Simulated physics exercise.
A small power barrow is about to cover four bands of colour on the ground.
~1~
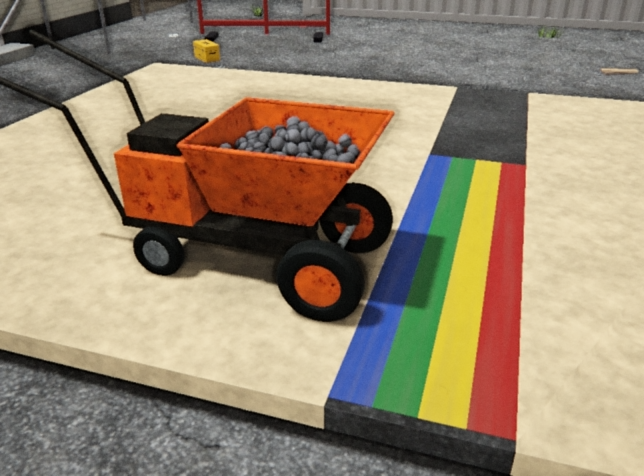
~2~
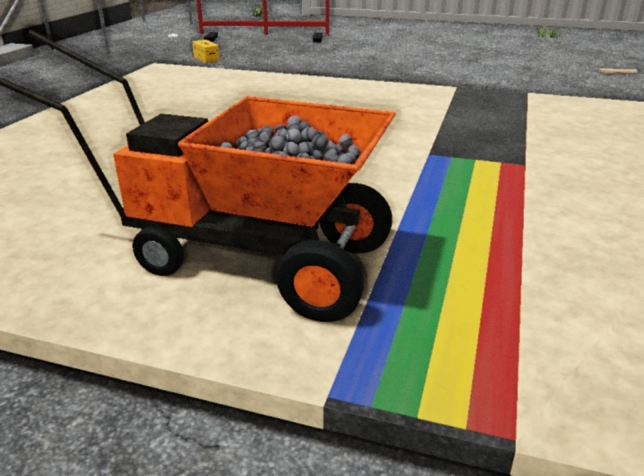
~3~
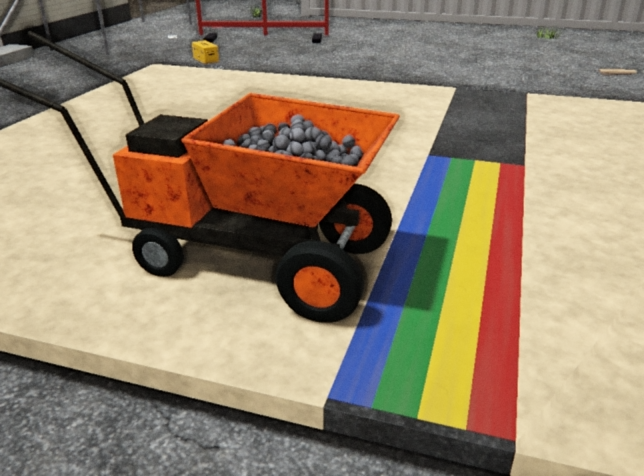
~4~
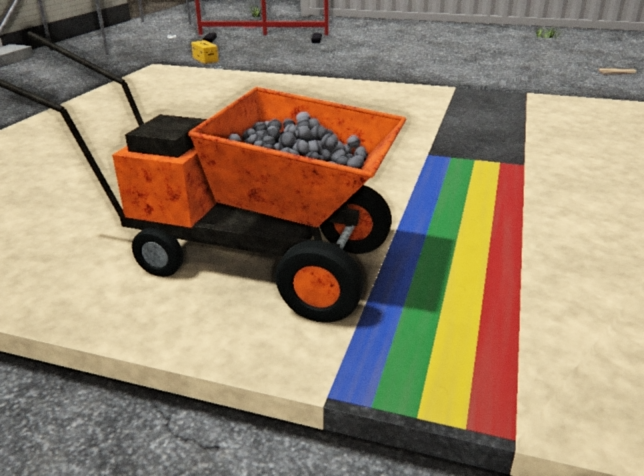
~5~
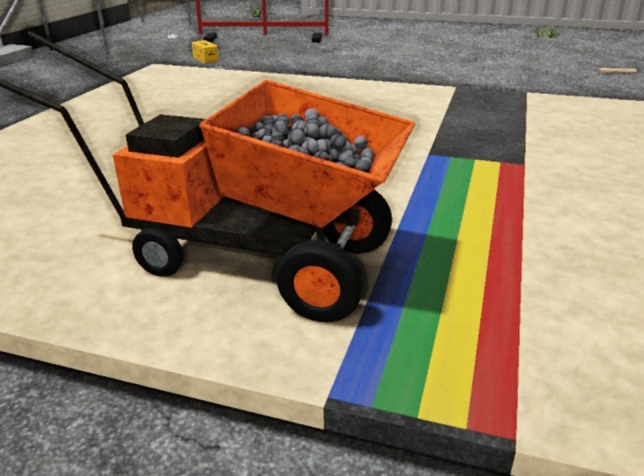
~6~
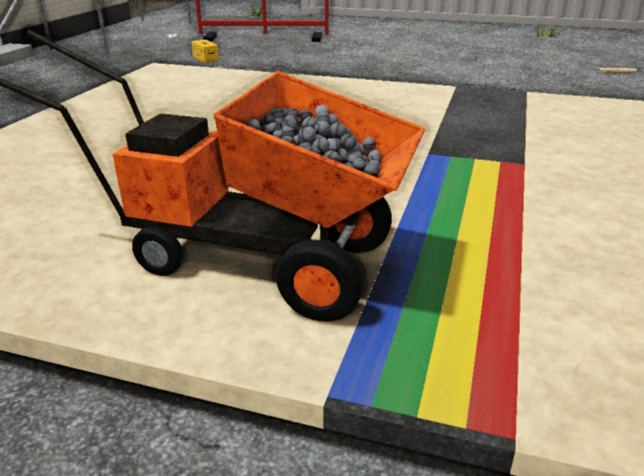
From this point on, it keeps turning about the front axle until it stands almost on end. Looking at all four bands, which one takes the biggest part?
That would be the red band.
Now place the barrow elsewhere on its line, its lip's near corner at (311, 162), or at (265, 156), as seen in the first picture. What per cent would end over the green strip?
In order, 20 % followed by 30 %.
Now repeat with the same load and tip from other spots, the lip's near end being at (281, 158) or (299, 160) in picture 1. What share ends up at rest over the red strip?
About 10 per cent, then about 10 per cent.
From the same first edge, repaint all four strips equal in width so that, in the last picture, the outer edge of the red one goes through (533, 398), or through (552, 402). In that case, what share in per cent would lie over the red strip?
30 and 30 percent, roughly.
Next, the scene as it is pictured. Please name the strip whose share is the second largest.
The runner-up is that yellow strip.
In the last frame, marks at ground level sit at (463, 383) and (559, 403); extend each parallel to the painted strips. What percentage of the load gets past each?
The first gives 60 %, the second 10 %.
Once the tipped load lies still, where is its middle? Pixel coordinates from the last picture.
It settles centred around (499, 298).
Soon after the last picture, skip tipped steeply; all in the skip.
A little later, skip tipped right over; most in the skip; a stray few over the yellow strip; a small part over the red strip; a stray few falling; a stray few off the paint.
Later still, skip tipped right over; about a quarter in the skip; a stray few over the green strip; about a quarter over the yellow strip; about a third over the red strip; about a quarter off the paint.
At rest, skip tipped right over; about a quarter in the skip; none over the blue strip; a stray few over the green strip; about a quarter over the yellow strip; about a third over the red strip; about a quarter off the paint.
